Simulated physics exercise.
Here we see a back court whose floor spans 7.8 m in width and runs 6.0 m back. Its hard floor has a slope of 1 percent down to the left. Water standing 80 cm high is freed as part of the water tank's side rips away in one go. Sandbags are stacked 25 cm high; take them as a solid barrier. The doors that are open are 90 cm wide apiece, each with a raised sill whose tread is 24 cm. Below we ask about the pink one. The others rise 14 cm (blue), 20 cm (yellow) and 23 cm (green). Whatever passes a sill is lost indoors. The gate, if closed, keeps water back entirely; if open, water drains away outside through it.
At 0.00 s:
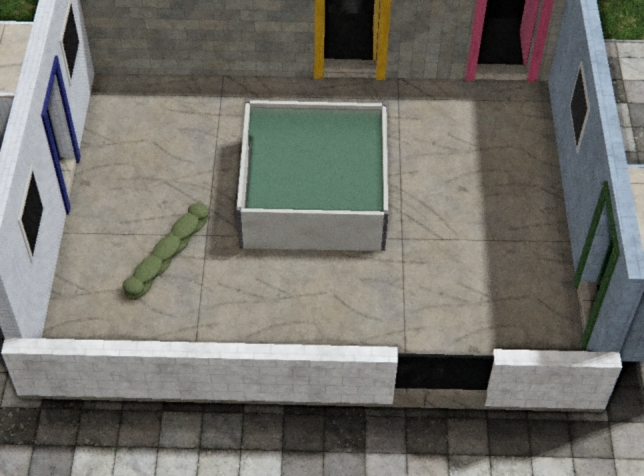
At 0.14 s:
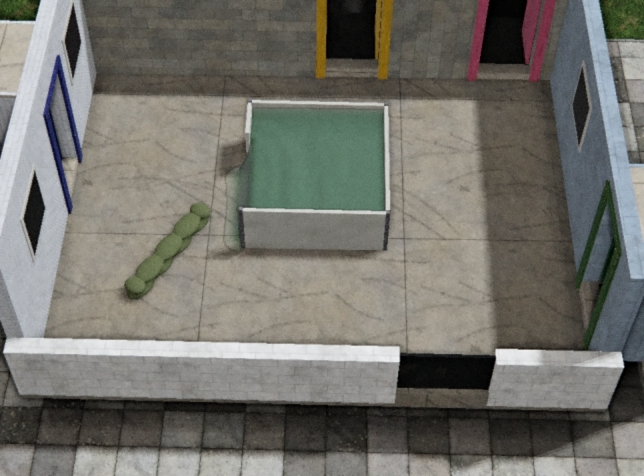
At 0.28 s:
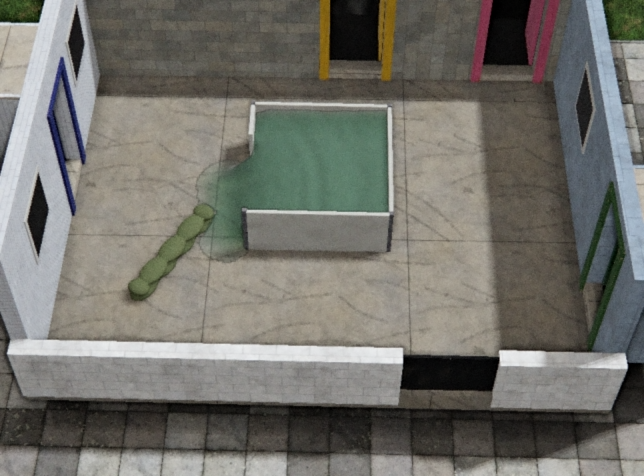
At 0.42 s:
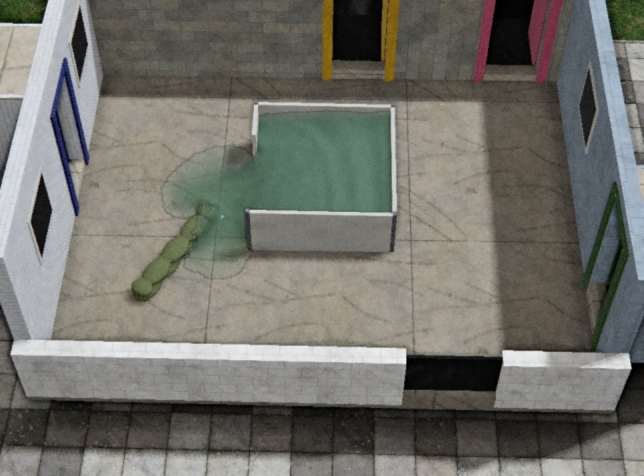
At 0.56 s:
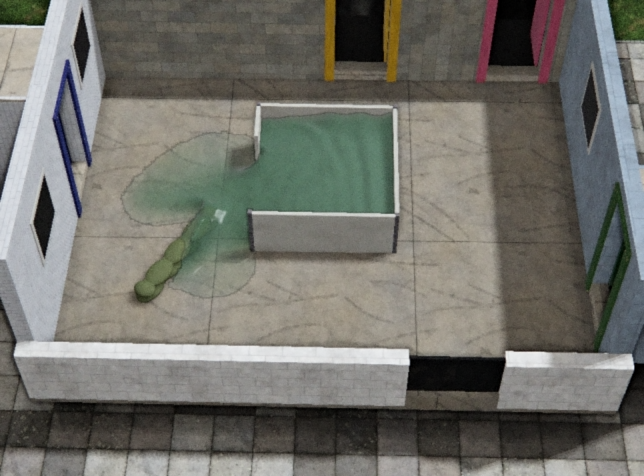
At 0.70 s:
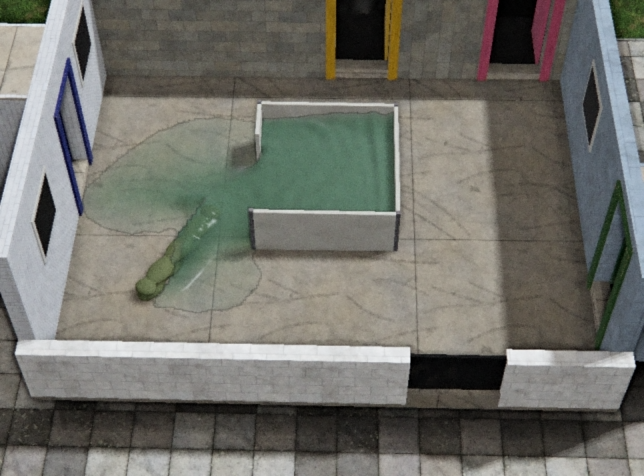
Green water pouring from the open left side of a square tank, spreading across a walled courtyard floor and around a row of sandbags.
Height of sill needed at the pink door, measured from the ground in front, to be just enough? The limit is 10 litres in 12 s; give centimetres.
Approximately 9 cm.
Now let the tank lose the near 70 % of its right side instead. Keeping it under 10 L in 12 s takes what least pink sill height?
It should stand roughly 27 cm high.
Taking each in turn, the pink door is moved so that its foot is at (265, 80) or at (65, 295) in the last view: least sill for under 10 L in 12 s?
In turn: Roughly 6.5 cm, roughly 19 cm.
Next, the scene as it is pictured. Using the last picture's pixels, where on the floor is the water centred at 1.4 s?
Centre of mass: About (268, 205) px.
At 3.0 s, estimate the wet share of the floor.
45 %.
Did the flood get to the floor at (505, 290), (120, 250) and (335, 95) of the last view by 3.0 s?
Listed order - unwetted, soaked through, unwetted.
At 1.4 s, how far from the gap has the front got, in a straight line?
Near 4.0 m, more or less.
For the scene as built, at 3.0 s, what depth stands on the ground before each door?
Depth (cm): Blue 26 / pink 0 / yellow 0 / green 0.
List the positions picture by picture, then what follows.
Still water, 80 cm deep, in the water tank at (314, 159); the pink door at (509, 36) is dry, in the first picture.
The front is at (230, 183), 0.3 m from the gap at (248, 196); 0.4 m2 of floor is wet, 80 cm left at the back, in the second picture.
The front is at (202, 193), 0.8 m from the gap at (251, 198); 1.2 m2 of floor is wet, 80 cm left at the back, in the third picture.
The gap is at (254, 200), the front 1.4 m out at (167, 199); the back of the water tank holds 78 cm, in the fourth picture.
The front is at (128, 199), 2.1 m from the gap at (257, 201); 4.1 m2 of floor is wet, 70 cm left at the back, in the fifth picture.
Water pours out at (258, 199) and has run 2.7 m, to (86, 203); about 6 cm deep outside, 67 cm at the back; 4.5 m in a straight line remain to the pink door at (520, 36), in the sixth picture.
After 1.4 s water covers 30 % of the floor, deepest (51 cm) near (230, 217); it has not reached the pink door.
After 3.0 s water covers 45 % of the floor, deepest (36 cm) near (154, 353); it has not reached the pink door.
After 12.0 s water covers 95 % of the floor, deepest (14 cm) near (432, 103); 10 cm at the pink door, 0 litres in over its 14 cm sill.
At the pink door as built, the water arrived by 5.4 s and peaked near 14 cm at 10.2 s.
With a sill of 7.5 cm, 20 litres would have come in within the 12 s; with 10.5 cm, 3 litres. So under 10 litres takes about 9 cm.
